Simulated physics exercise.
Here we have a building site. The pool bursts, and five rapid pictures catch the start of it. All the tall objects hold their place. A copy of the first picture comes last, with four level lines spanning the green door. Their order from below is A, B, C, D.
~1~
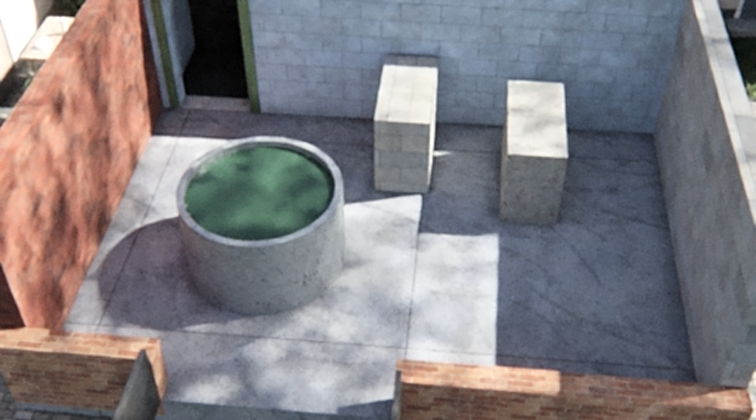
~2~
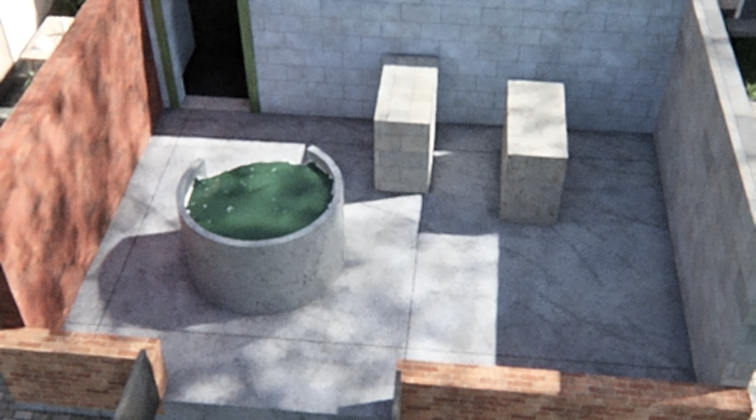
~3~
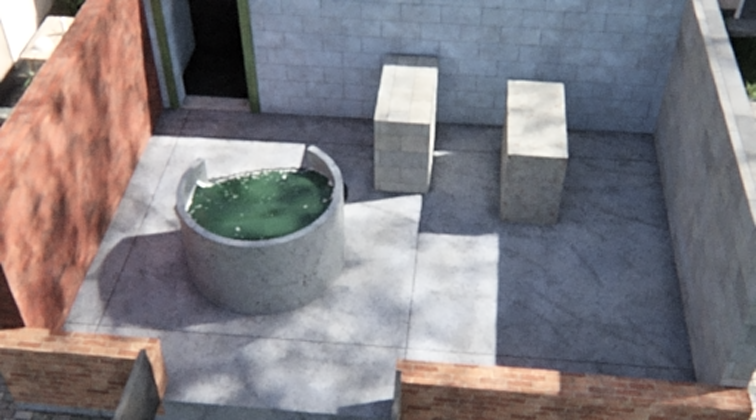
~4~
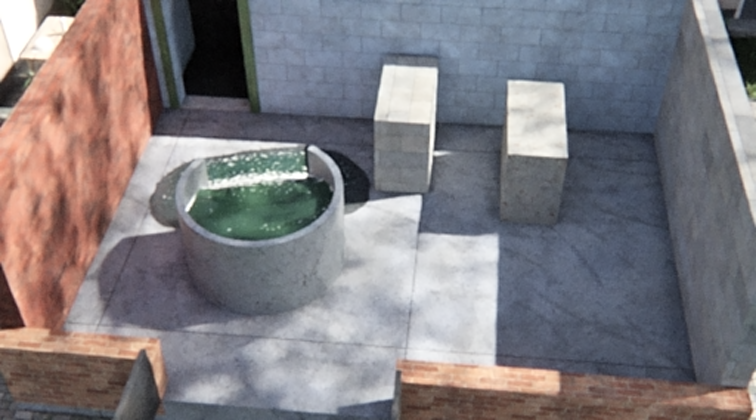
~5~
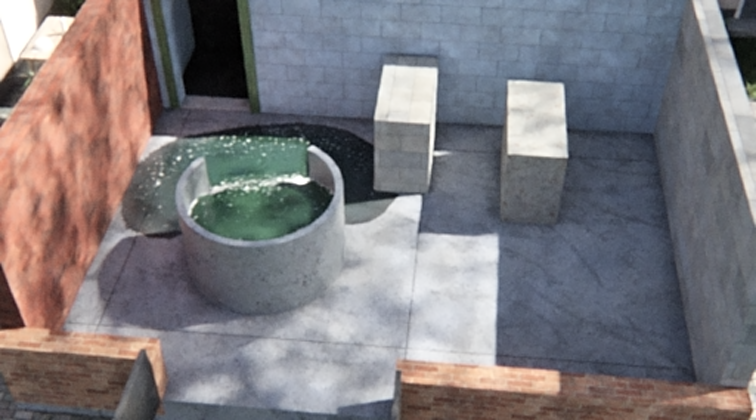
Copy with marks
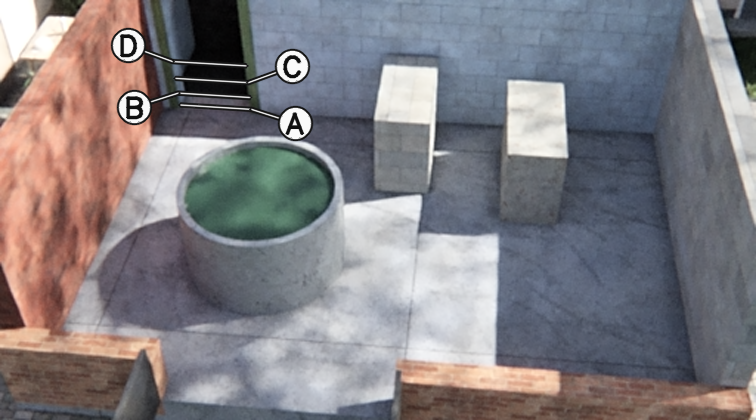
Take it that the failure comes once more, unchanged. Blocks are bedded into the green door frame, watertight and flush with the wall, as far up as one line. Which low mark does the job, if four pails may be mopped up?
Height C just does it.
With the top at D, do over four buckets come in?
No, not at all.
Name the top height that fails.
The answer is B.
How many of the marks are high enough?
Two.
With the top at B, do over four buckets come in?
Yes.
In white, A at (215, 107); B at (214, 95); C at (211, 80); D at (209, 63); from the bottom up A, B, C, D.
For height A, dozens of bucketfuls pour in.
For height B, about 12 bucketfuls get in.
For height C, a bucket or two gets in.
For height D, nothing gets over.
